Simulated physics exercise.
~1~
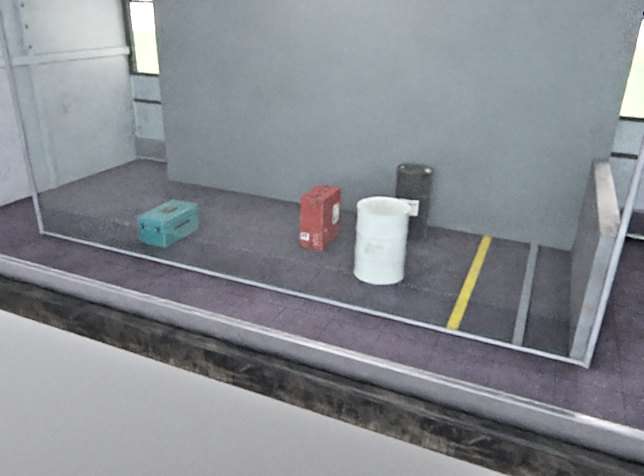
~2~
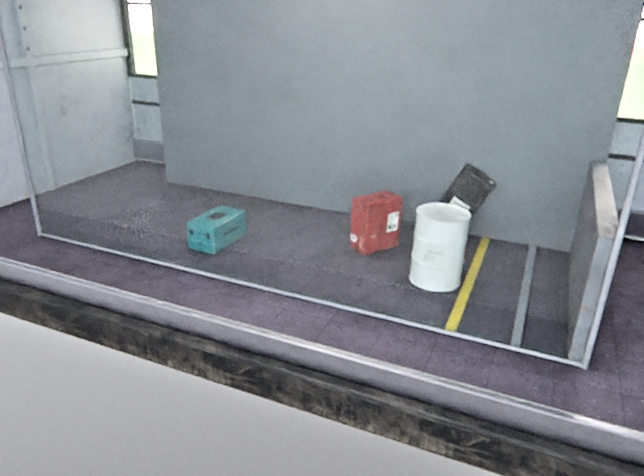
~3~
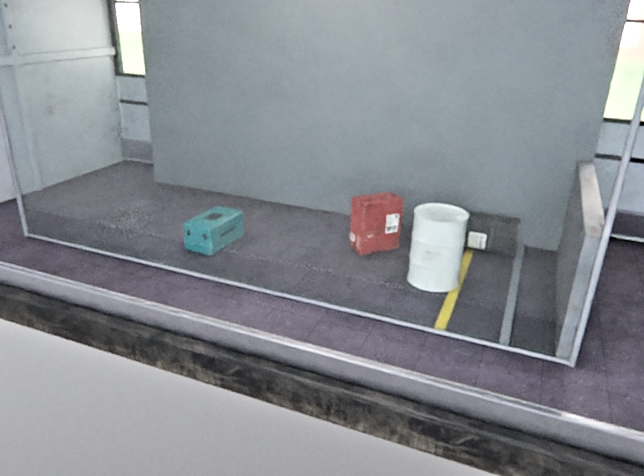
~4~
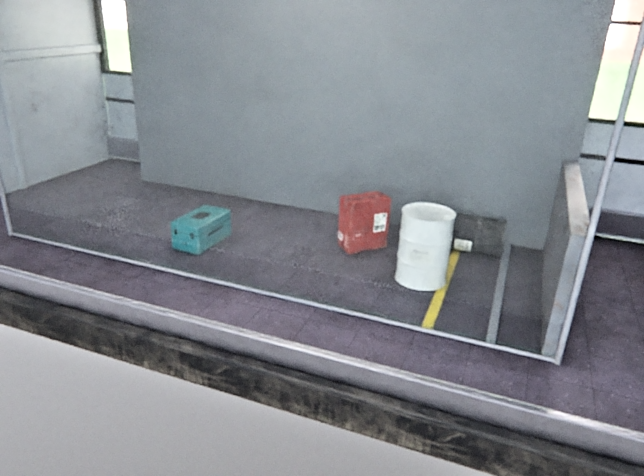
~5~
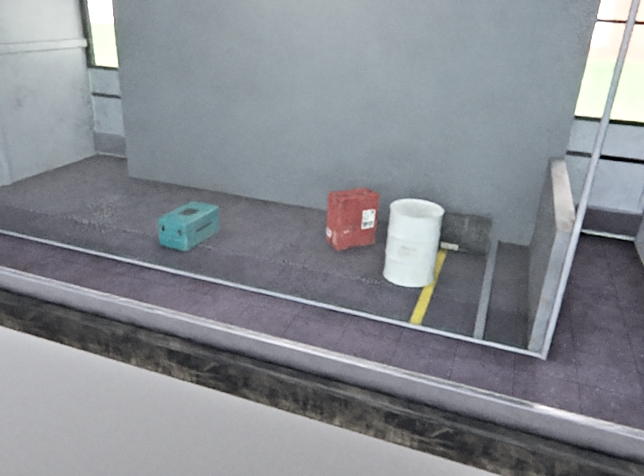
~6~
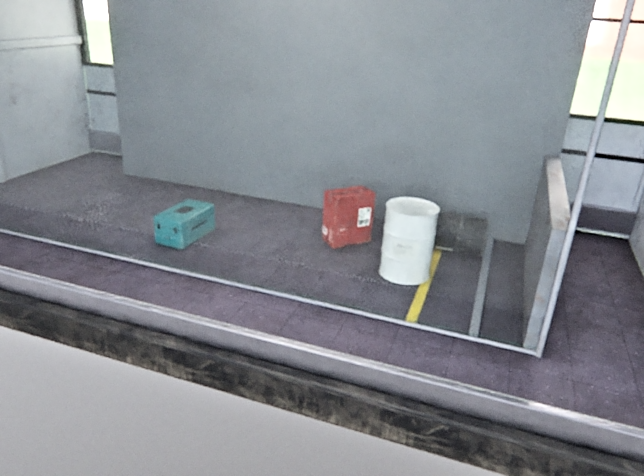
In a gray bay, four objects slide right, the black drum topples, and all settle.
